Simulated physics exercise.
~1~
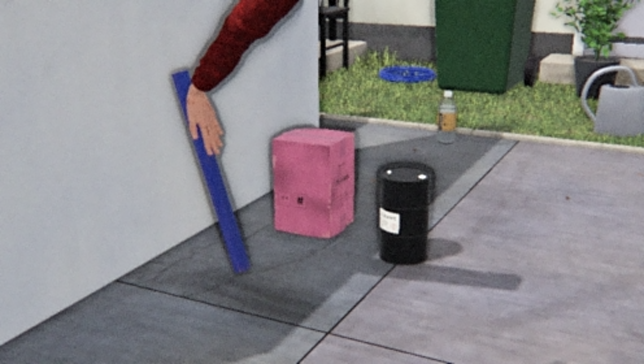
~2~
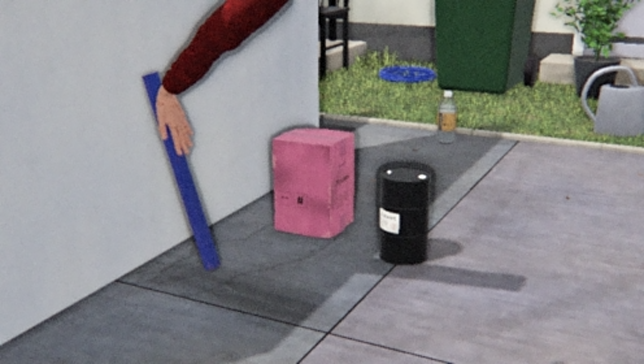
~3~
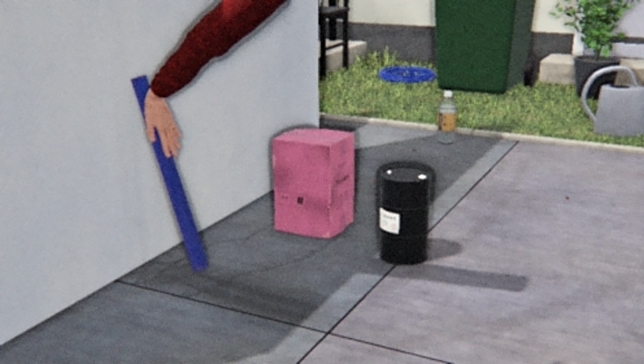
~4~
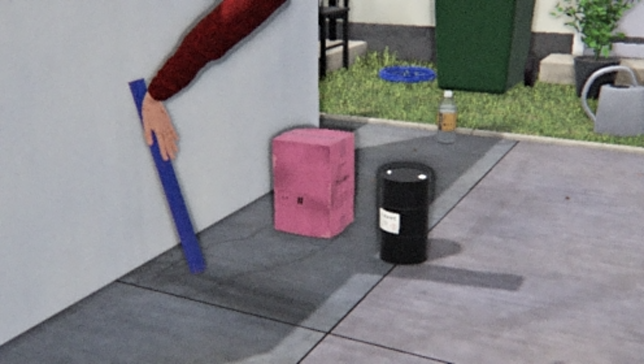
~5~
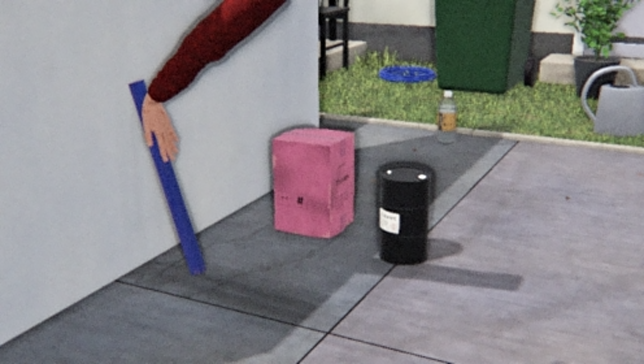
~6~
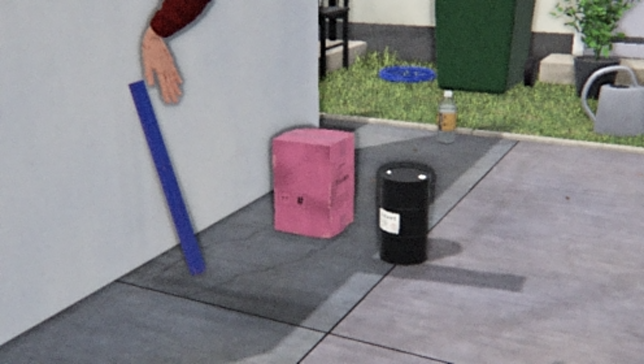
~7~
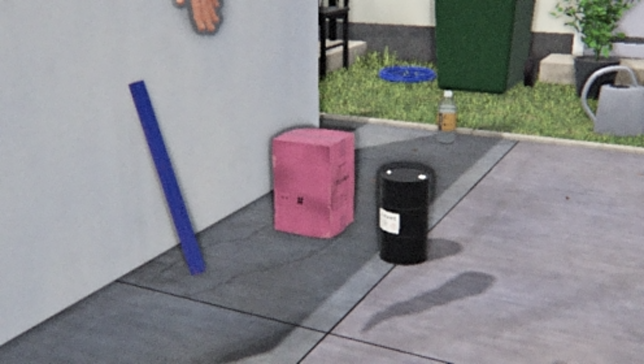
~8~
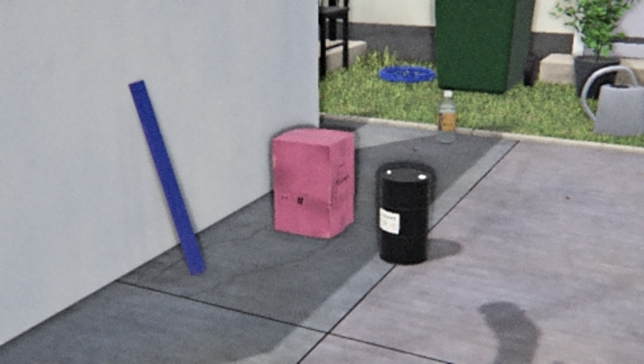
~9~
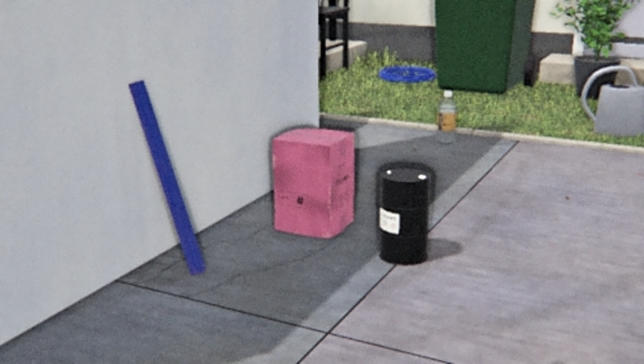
At the start, a hand in a dark red sleeve holds a blue pole at a slant near a bare pale wall, with a pink box and a black canister standing on the paved floor to its right. The hand shifts the pole a short way to the left, then a little farther, and holds it still against the wall. Next the fingers let go, and the hand draws back up and out of view. A shadow slides across the paving and disappears. The pole stays leaning against the wall, while the box and canister remain in their places.
